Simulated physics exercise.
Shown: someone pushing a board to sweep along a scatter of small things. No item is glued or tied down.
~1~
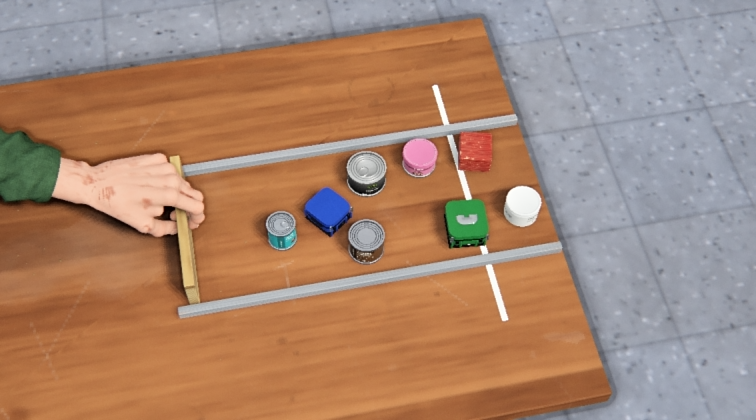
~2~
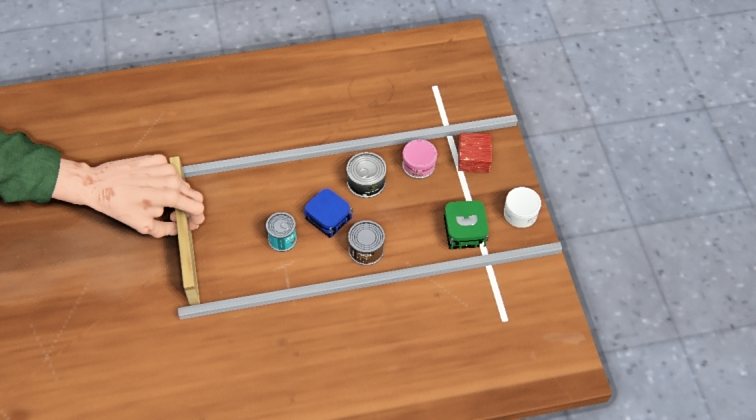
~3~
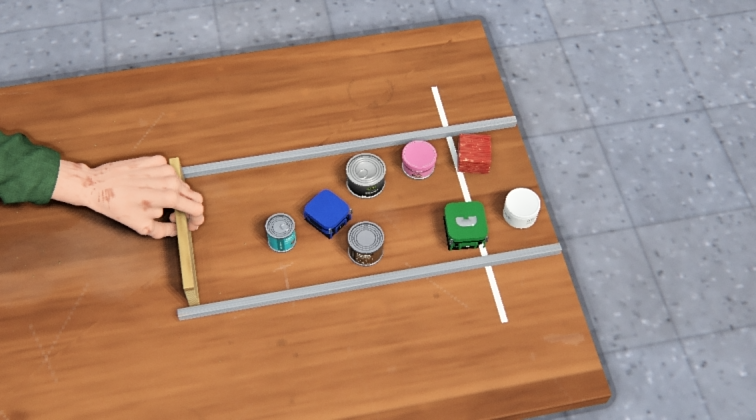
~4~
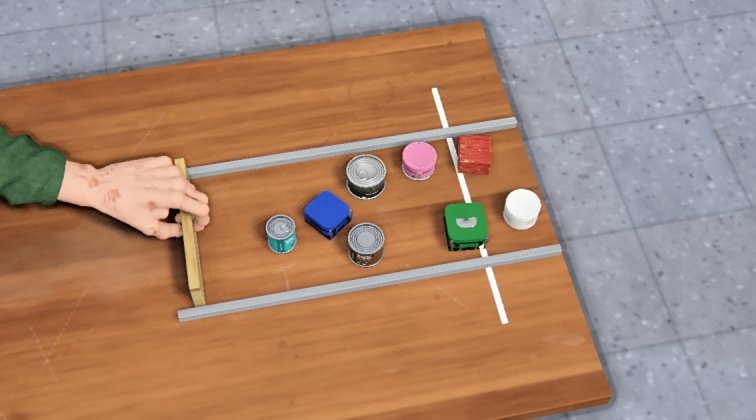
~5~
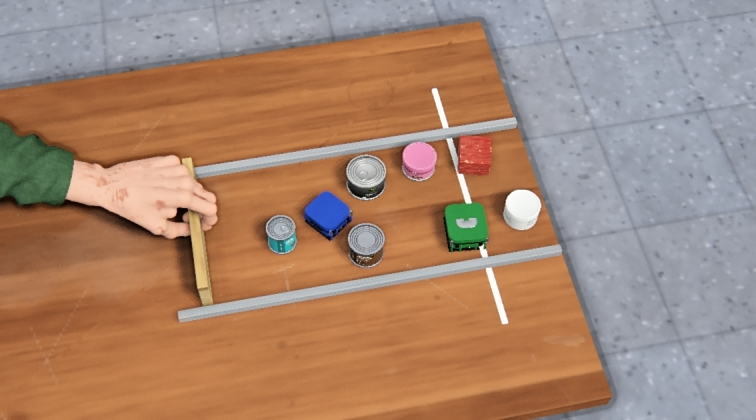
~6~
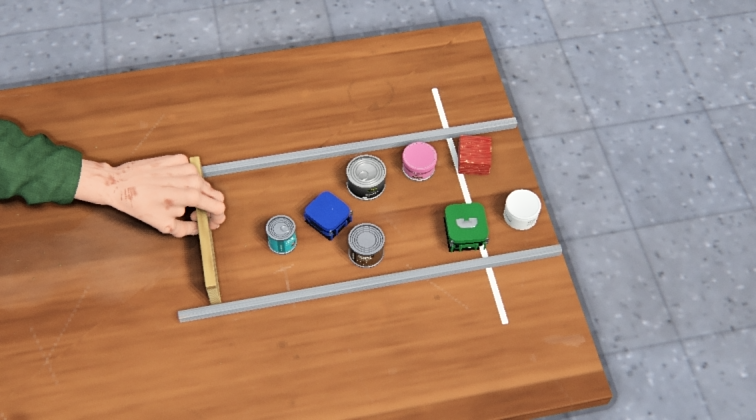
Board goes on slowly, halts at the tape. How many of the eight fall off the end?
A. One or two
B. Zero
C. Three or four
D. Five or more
The answer is A.
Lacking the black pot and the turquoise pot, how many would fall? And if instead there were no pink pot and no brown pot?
Counts - first: 1; second: 0.
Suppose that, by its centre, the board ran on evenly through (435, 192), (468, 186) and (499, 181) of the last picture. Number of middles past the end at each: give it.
In order, that gives 0, then 2, then 4.
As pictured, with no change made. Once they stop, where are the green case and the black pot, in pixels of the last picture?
Final spots - green case (527, 216), black pot (474, 149).
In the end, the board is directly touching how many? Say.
It's 4 of them.
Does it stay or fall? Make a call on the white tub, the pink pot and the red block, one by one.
The white tub is gone, the pink pot stays put, and the red block is gone.
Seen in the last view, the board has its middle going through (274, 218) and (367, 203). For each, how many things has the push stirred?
First position 1; second position 4.
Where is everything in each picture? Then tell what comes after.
White tub (522, 207); red block (475, 152); green case (466, 224); board (185, 229); tape (467, 194), in the first picture.
Red block (475, 153); turquoise pot (282, 232), in the second picture.
Green case (465, 226); board (184, 231), in the third picture.
White tub (522, 209); brown pot (366, 245), in the fourth picture.
Red block (474, 155); pink pot (419, 162), in the fifth picture.
White tub (522, 210); red block (474, 155); green case (466, 228); board (205, 230); tape (467, 197), in the sixth picture.
A little later, none off yet; white tub at rest near (522, 210); red block at rest near (474, 155); green case at rest near (466, 228).
Next, none off yet; white tub at rest near (522, 210); red block shifted about its own width near (501, 153); green case shifted a little near (485, 222).
When it is over, the number that fall off is one or two; down, red block and white tub.
